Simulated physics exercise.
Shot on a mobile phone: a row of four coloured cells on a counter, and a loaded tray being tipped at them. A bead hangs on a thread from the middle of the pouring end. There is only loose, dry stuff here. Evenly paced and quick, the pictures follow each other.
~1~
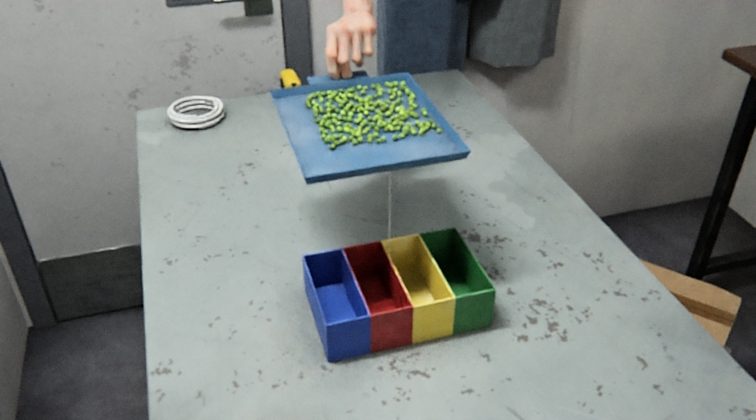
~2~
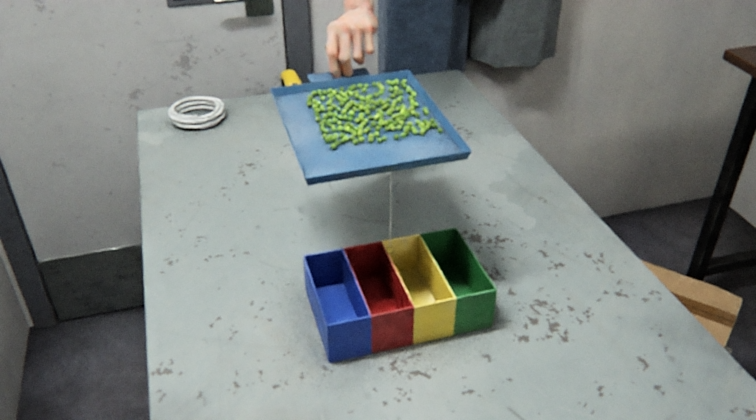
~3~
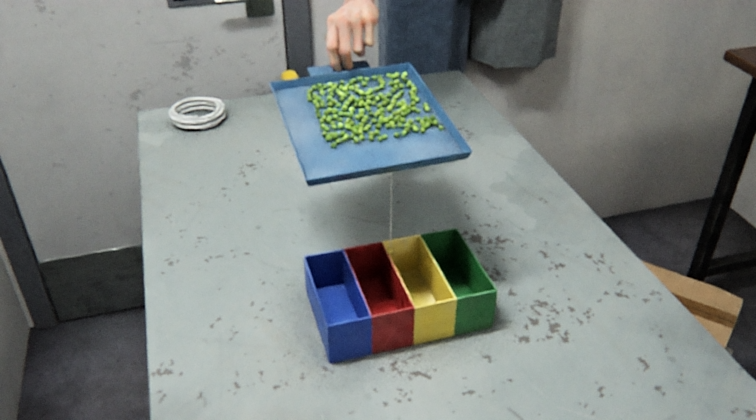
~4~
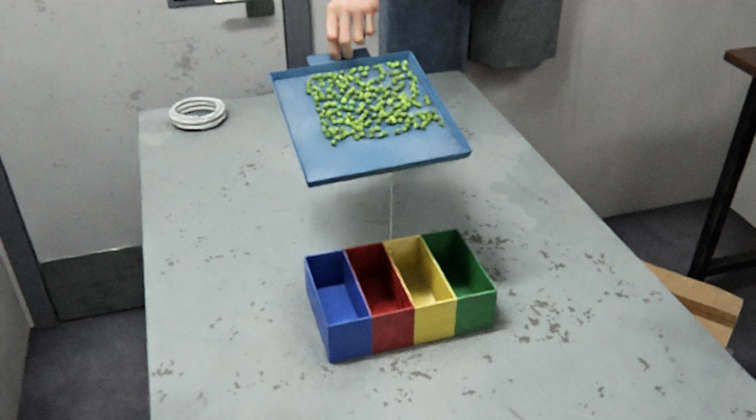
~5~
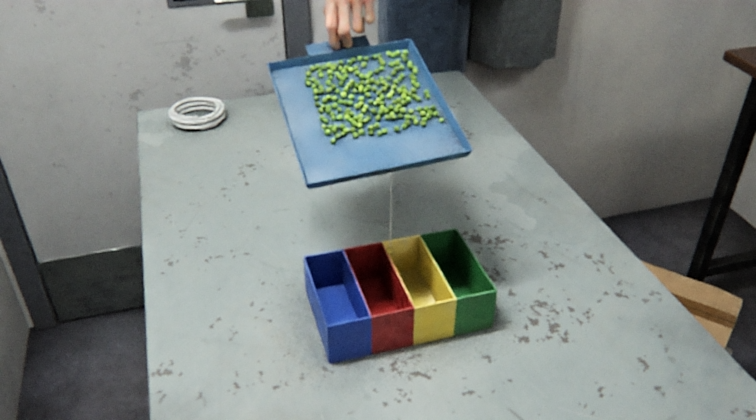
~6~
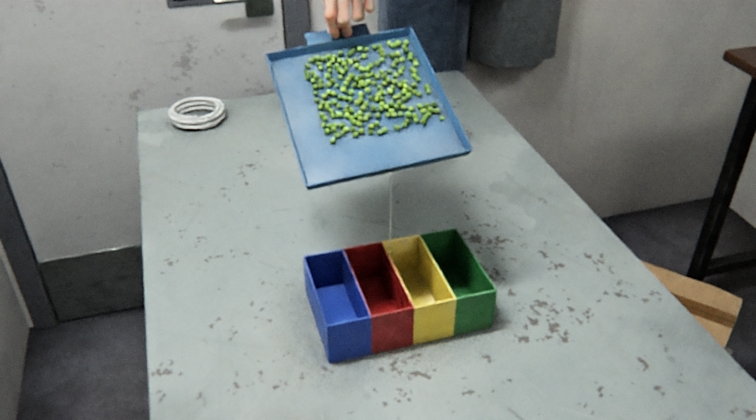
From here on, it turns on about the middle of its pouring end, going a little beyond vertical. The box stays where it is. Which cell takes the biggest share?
The blue cell.
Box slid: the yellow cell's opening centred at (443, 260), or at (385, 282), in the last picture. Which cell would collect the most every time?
Taking the two placings in order, you'd get the blue one and then red.
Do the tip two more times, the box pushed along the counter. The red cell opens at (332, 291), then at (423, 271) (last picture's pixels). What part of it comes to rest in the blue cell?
Close to 10 in a hundred, then close to 30 in a hundred.
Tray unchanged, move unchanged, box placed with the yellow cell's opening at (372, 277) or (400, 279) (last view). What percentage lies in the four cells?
You'd see around 90 per cent and then around 100 per cent.
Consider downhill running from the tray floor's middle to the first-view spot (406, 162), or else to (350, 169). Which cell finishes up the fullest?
Well, with the first heading it's the green one, and with the second it's the cell in blue.
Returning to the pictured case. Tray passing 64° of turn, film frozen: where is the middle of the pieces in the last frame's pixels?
Load centre: Approx. (355, 184).
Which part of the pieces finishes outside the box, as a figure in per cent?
Somewhere around 20 in a hundred.
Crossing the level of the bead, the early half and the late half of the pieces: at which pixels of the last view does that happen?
Earlier portion about (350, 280); later portion about (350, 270).
Shortly afterwards, tray tipped steeply; near two thirds on the tray; a little in the blue cell; a little in the red cell; only a few in the yellow cell; only a few in the green cell; near a quarter falling or outside the box.
Next, tray tipped past a quarter turn; only a few on the tray; near a quarter in the blue cell; near a quarter in the red cell; a little in the yellow cell; only a few in the green cell; near a third falling or outside the box.
Some moments later, tray tipped past a quarter turn; near a third in the blue cell; near a quarter in the red cell; a little in the yellow cell; only a few in the green cell; near a quarter falling or outside the box.
In the end, tray tipped past a quarter turn; near a third in the blue cell; near a quarter in the red cell; a little in the yellow cell; only a few in the green cell; near a quarter outside the box.
